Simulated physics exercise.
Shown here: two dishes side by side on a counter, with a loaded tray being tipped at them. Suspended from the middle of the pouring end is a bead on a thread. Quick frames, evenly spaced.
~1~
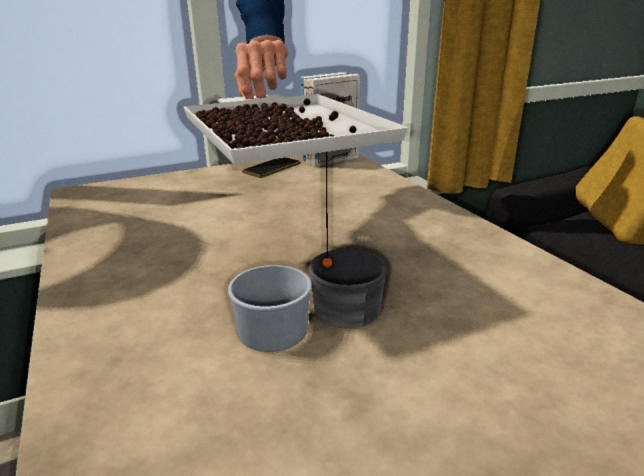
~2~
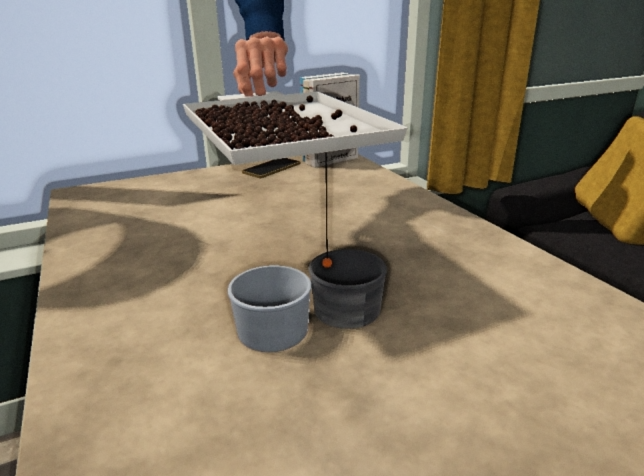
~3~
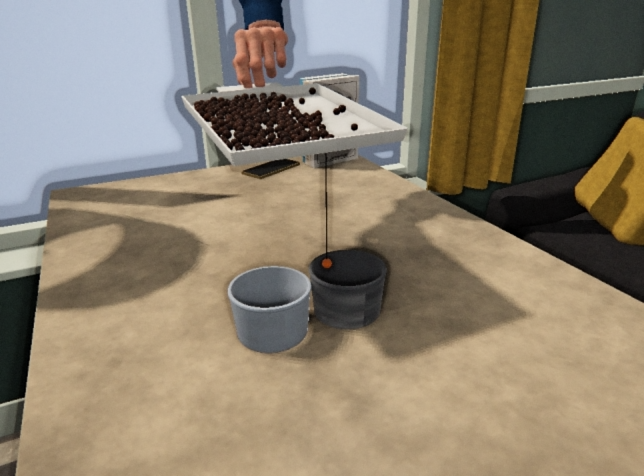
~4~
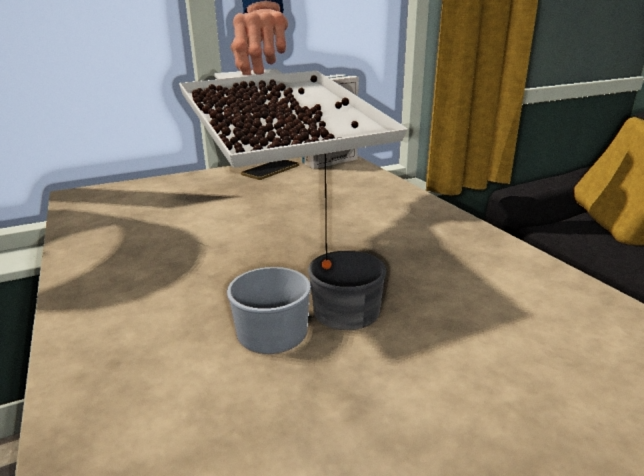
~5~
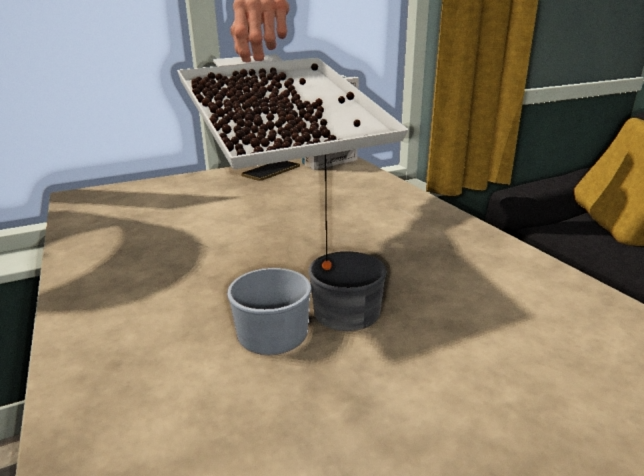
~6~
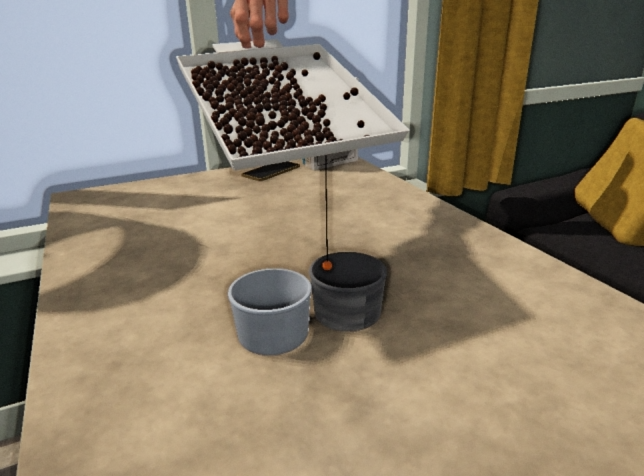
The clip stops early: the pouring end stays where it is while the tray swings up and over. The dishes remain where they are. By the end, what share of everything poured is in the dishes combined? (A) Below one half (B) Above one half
(A) Below one half.
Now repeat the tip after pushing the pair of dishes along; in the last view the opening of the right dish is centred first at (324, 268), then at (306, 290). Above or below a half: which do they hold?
Taking the places in turn, it's shy of half and then shy of half.
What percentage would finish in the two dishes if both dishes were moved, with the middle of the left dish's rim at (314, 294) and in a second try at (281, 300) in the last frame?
40 % and 60 %.
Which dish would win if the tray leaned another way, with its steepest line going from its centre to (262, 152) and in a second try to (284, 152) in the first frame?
Well, the one to the left comes out on top first, then the one to the left.
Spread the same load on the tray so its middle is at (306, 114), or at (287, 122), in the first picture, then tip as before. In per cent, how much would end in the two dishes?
Try 1: 0 %; try 2: 0 %.
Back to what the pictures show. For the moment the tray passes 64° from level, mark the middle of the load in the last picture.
Mark it at roughly (301, 140) in the final frame.
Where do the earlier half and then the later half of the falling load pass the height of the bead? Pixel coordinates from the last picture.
First half (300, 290); second half (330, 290).
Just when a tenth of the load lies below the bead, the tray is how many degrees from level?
My estimate is some 70 degrees.
Soon, tray tipped steeply; most on the tray; a stray few outside both; about a quarter in the air.
A while on, tray tipped past a quarter turn; a stray few on the tray; a stray few in the left dish; most outside both; about a quarter in the air.
Towards the end, tray tipped past a quarter turn; a stray few in the left dish; nearly all outside both.
Finally, tray tipped past a quarter turn; a stray few in the left dish; none in the right dish; nearly all outside both.
